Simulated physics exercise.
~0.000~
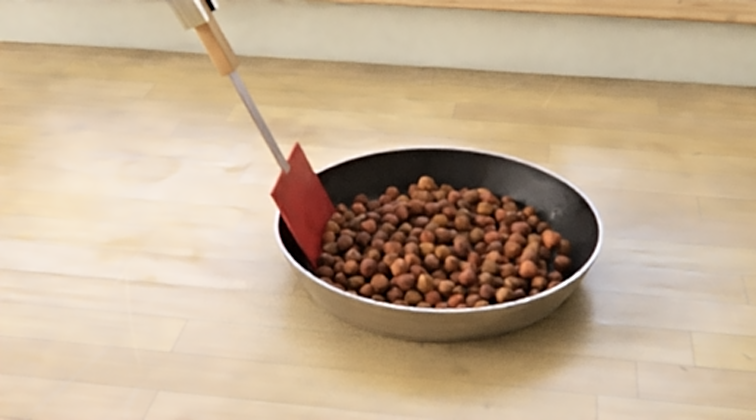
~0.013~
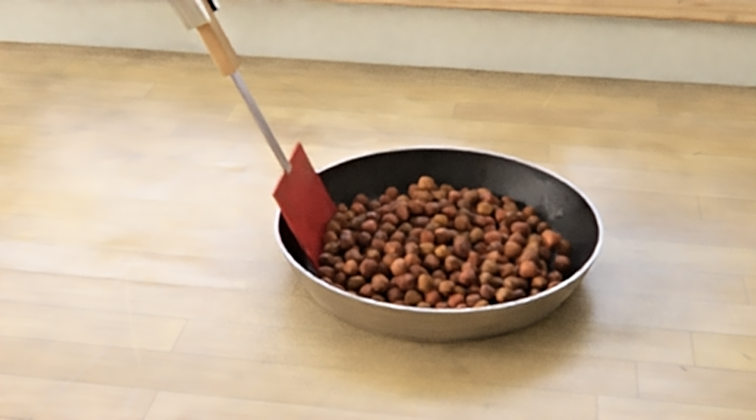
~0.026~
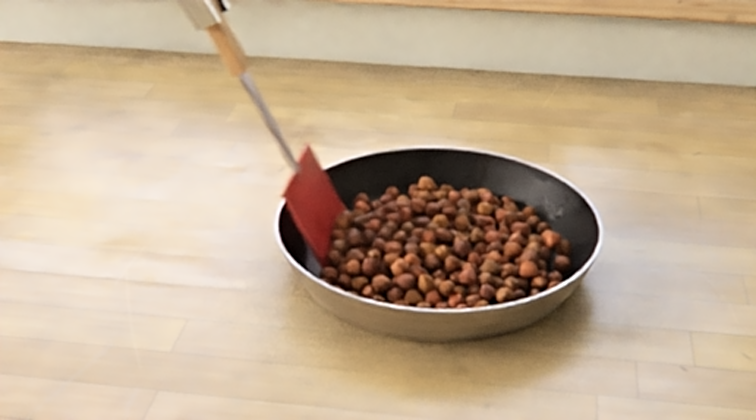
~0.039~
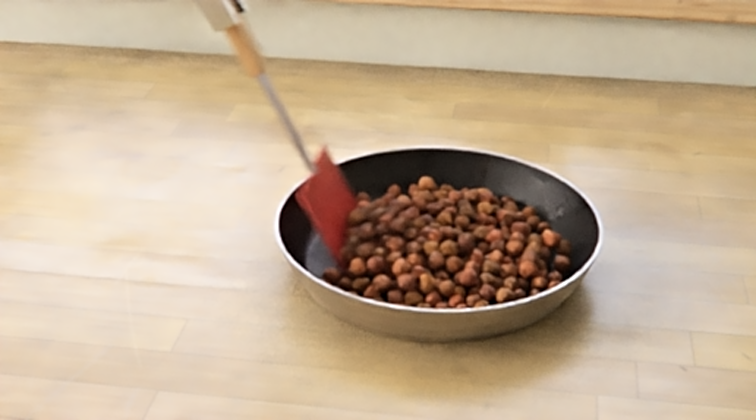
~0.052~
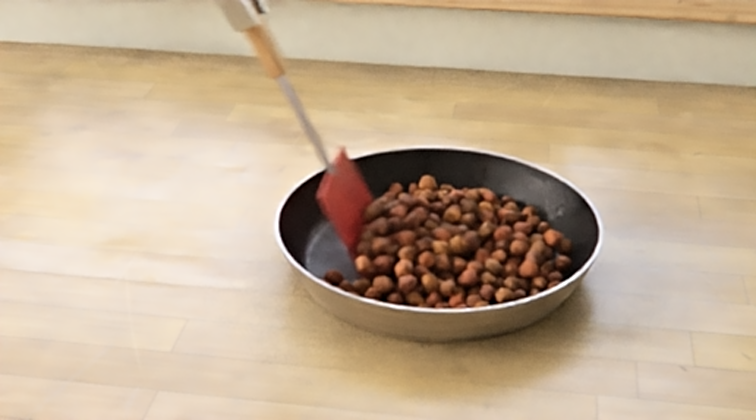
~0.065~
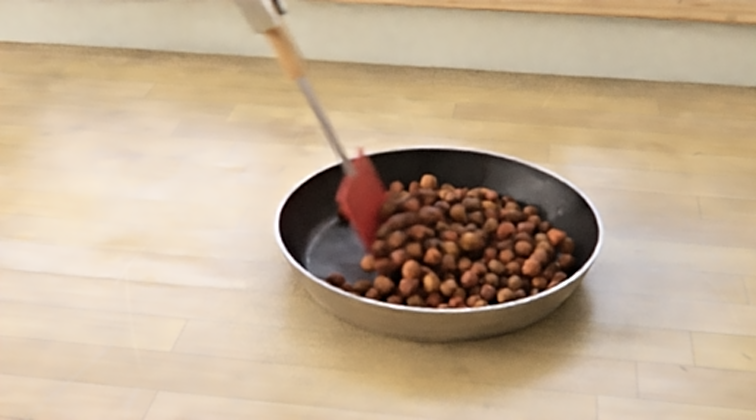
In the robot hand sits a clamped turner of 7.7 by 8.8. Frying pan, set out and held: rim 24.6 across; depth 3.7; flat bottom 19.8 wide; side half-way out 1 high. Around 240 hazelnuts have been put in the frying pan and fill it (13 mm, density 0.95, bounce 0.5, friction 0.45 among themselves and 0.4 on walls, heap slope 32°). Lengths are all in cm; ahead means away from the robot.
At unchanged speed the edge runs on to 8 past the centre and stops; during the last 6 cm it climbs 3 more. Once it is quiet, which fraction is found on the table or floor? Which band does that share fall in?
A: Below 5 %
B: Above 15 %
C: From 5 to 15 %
B, above 15 %.
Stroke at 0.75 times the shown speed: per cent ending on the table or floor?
About 20 per cent.
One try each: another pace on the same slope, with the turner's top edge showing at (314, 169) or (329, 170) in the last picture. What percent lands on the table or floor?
That comes to about 10 and about 20 percent, in that order.
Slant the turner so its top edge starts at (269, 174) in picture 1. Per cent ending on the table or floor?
Roughly 30 percent ends on the table or floor.
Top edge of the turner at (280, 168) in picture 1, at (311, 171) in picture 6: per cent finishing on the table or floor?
10 per cent.
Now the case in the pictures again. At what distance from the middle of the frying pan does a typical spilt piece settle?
Estimate: Near 36 cm.
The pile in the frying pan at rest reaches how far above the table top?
Some 3.5 cm above the table.
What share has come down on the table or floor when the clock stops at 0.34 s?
Share at that moment: Roughly 15 %.
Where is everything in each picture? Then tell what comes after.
Turner top edge at (284, 166), sloping 64°; upper third of the load around (430, 240), from x 325 to 565, top at y 185; 241 in the frying pan, in the first picture.
Turner top edge at (286, 166), sloping 64°; upper third of the load around (430, 241), from x 325 to 565, top at y 185, in the second picture.
Turner top edge at (295, 167), sloping 64°; upper third of the load around (431, 240), from x 325 to 565, top at y 185, in the third picture.
Turner top edge at (312, 168), sloping 64°; upper third of the load around (429, 237), from x 325 to 565, top at y 185, in the fourth picture.
Turner top edge at (331, 170), sloping 64°; upper third of the load around (421, 236), from x 325 to 565, top at y 185, in the fifth picture.
Turner top edge at (350, 171), sloping 64°; upper third of the load around (429, 236), from x 325 to 565, top at y 185; 241 in the frying pan, in the sixth picture.
By 0.10 s, sloping 64°, highest piece 6 above the table; 241 in the frying pan.
By 0.13 s, sloping 64°, highest piece 7 above the table; 241 in the frying pan.
By 0.34 s, sloping 64°, highest piece 11 above the table; 183 in the frying pan, 42 on the table or floor, 16 on the blade or in flight.
By 1.39 s, sloping 64°, highest piece 3 above the table; 183 in the frying pan, 58 on the table or floor.
Final count, 183 in the frying pan, 58 on the table or floor. That is 24 % on the table or floor.
